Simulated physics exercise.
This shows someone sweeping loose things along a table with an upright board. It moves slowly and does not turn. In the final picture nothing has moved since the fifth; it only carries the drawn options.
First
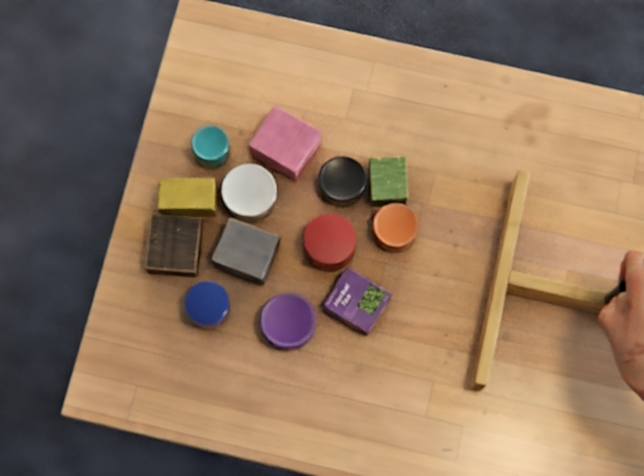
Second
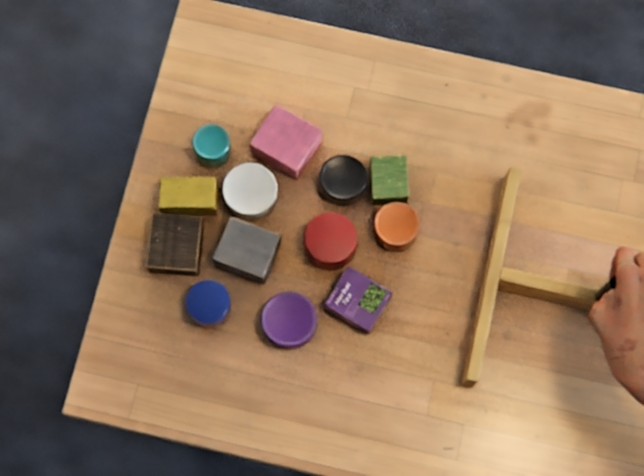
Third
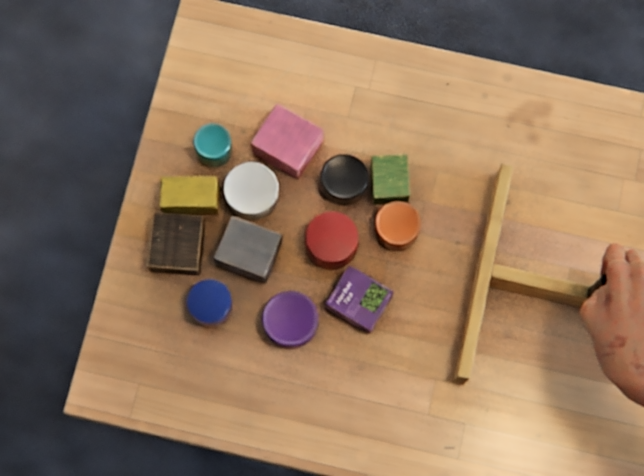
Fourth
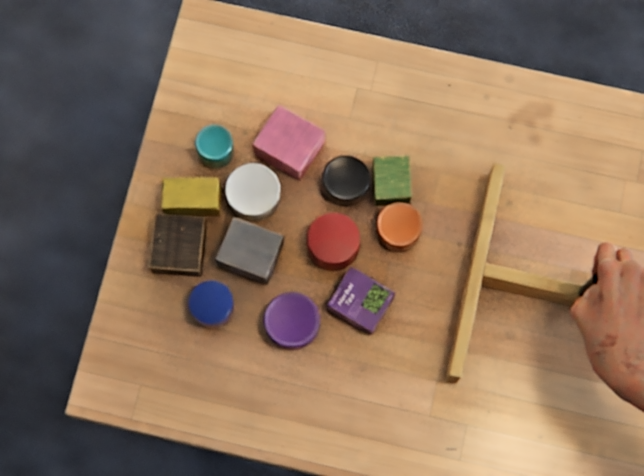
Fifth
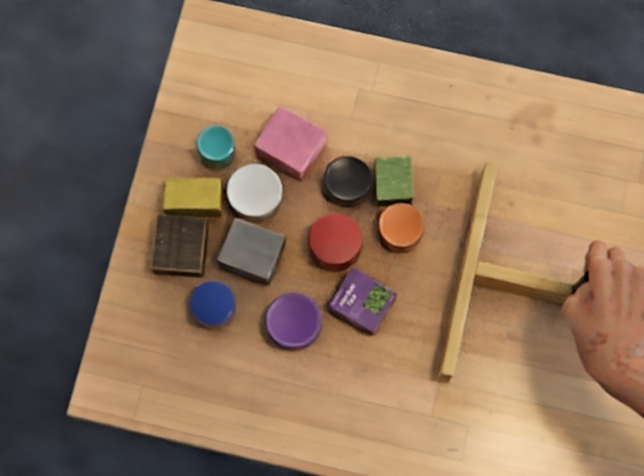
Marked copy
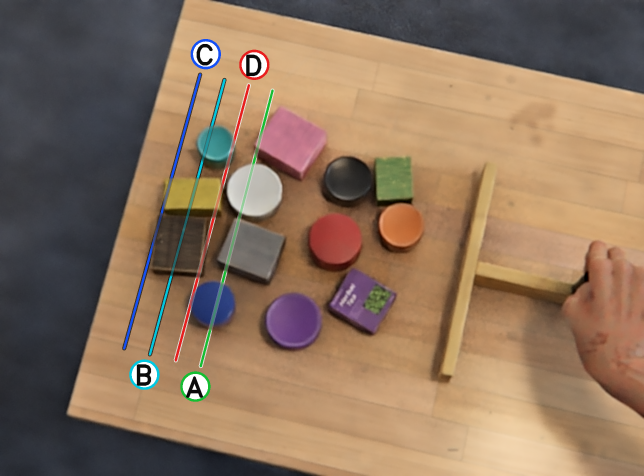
A hand slowly slid an upright wooden board on a handle leftward across the table, toward a cluster of colourful tubs, blocks and a purple packet, which stayed in place, untouched by the board.
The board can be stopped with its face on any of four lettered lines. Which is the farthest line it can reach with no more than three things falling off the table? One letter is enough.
No farther than D.
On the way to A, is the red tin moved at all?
Yes.
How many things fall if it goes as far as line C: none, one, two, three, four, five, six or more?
By then, six or more.
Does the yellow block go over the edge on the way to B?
Yes.
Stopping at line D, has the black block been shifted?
By then, yes.
On the copy, A at (238, 224); B at (188, 213); C at (163, 207); D at (213, 219).
On D. First, board (377, 245); purple jar (276, 325); green block (369, 174).
Then, board (285, 224); black block (142, 241); yellow block (164, 195).
Finally, board (215, 209); turquoise tub over the edge; black block over the edge; three fallen.
By contrast, A is within the limit but short; B drops six; C drops seven.
